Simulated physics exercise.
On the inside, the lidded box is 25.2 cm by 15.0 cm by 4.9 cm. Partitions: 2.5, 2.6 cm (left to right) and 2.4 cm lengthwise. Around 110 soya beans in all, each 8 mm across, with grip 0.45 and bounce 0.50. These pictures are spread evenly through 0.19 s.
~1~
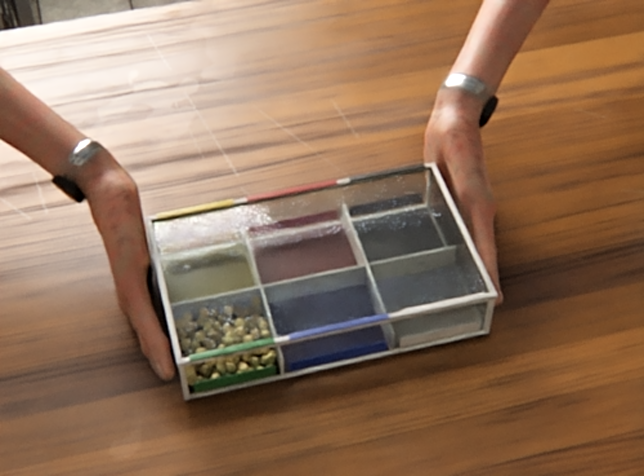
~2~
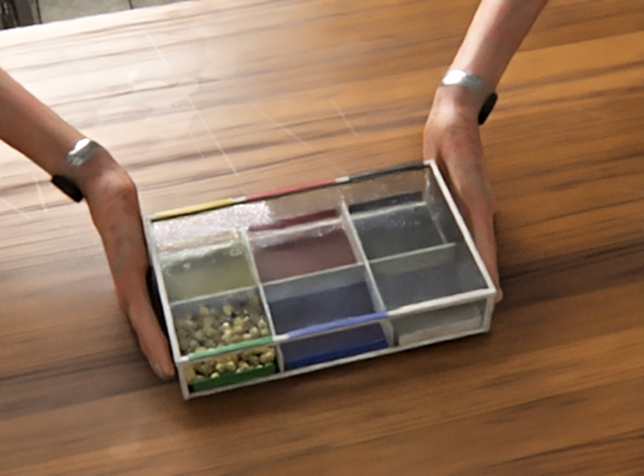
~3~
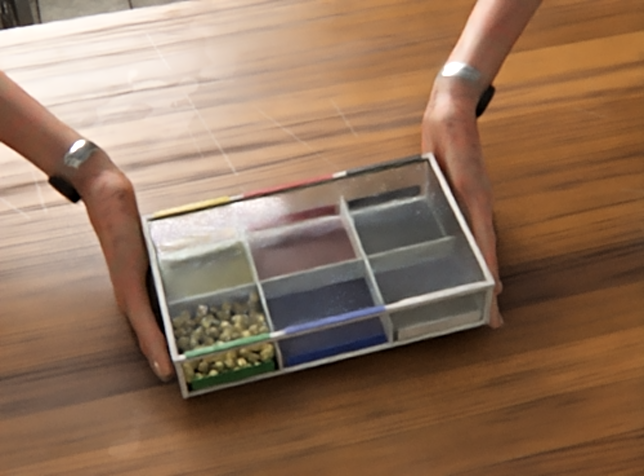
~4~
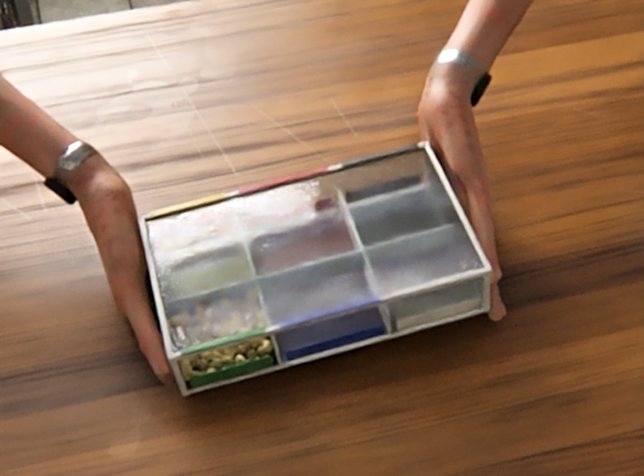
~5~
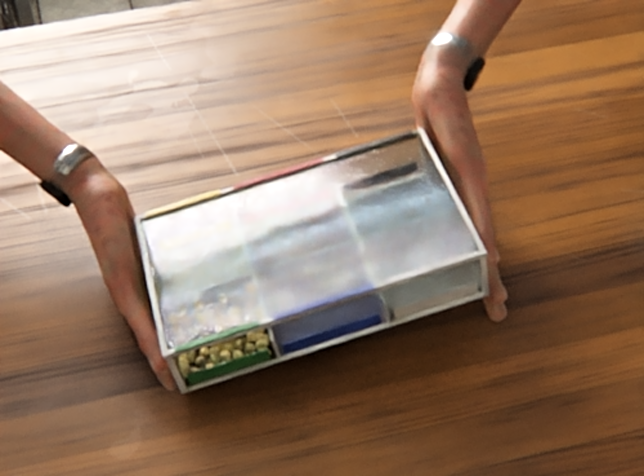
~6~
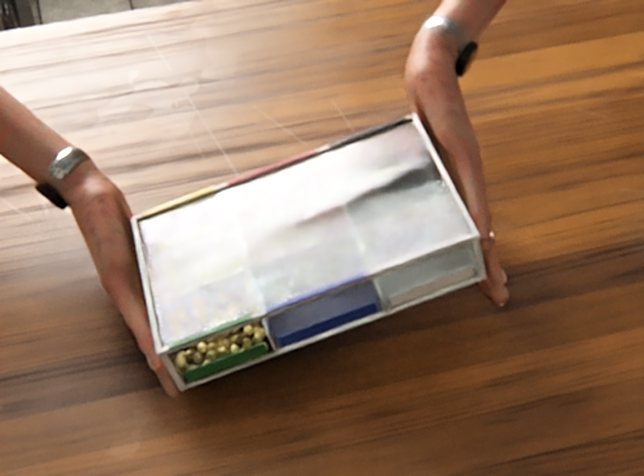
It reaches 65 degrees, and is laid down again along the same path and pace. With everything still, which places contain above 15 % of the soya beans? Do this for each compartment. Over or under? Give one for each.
Outcome: Red compartment: Holds a share within the limit; blue compartment: Holds a share within the limit; green compartment: Holds a share past the limit; yellow compartment: Holds a share within the limit; white compartment: Holds a share within the limit; black compartment: Holds a share within the limit.
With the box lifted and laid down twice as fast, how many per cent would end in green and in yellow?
In that case green keeps 90 per cent while yellow keeps 10 per cent.
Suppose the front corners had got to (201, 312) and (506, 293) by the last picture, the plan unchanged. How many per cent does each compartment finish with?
Result - red: 0 %; blue: 15 %; green: 80 %; yellow: 0 %; white: 5 %; black: 0 %.
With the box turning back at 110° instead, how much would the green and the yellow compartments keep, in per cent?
In per cent, green 70 and yellow 30.
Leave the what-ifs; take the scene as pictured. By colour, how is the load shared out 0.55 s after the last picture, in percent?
Red = 0, blue = 0, green = 100, yellow = 0, white = 0, black = 0 (per cent).
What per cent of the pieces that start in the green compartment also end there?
Close to 100 in a hundred.
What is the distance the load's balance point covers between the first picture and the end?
It shifts by roughly 1.5 cm.
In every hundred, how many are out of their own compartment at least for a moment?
0 %, roughly.
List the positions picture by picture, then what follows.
The first frame shows box tilt 0 degrees, front corners at (182, 361) and (491, 294); green 100 %.
The second frame shows box tilt 1 degrees, front corners at (181, 360) and (490, 291).
The third frame shows box tilt 3 degrees, front corners at (178, 358) and (489, 283).
The fourth frame shows box tilt 6 degrees, front corners at (173, 355) and (486, 270), lowest corner left back.
The fifth frame shows box tilt 10 degrees, front corners at (168, 353) and (481, 253), lowest corner left back.
The sixth frame shows box tilt 14 degrees, front corners at (162, 350) and (473, 235), lowest corner left back; green 100 %.
Then, 0.55 s after the last picture, tilt 65 degrees; green 100 %.
Then, 0.92 s after the last picture, tilt 28 degrees; green 100 %.
Then, 1.38 s after the last picture, tilt 0 degrees; green 100 %.
In the end, red 0 %, blue 0 %, green 100 %, yellow 0 %, white 0 %, black 0 %.
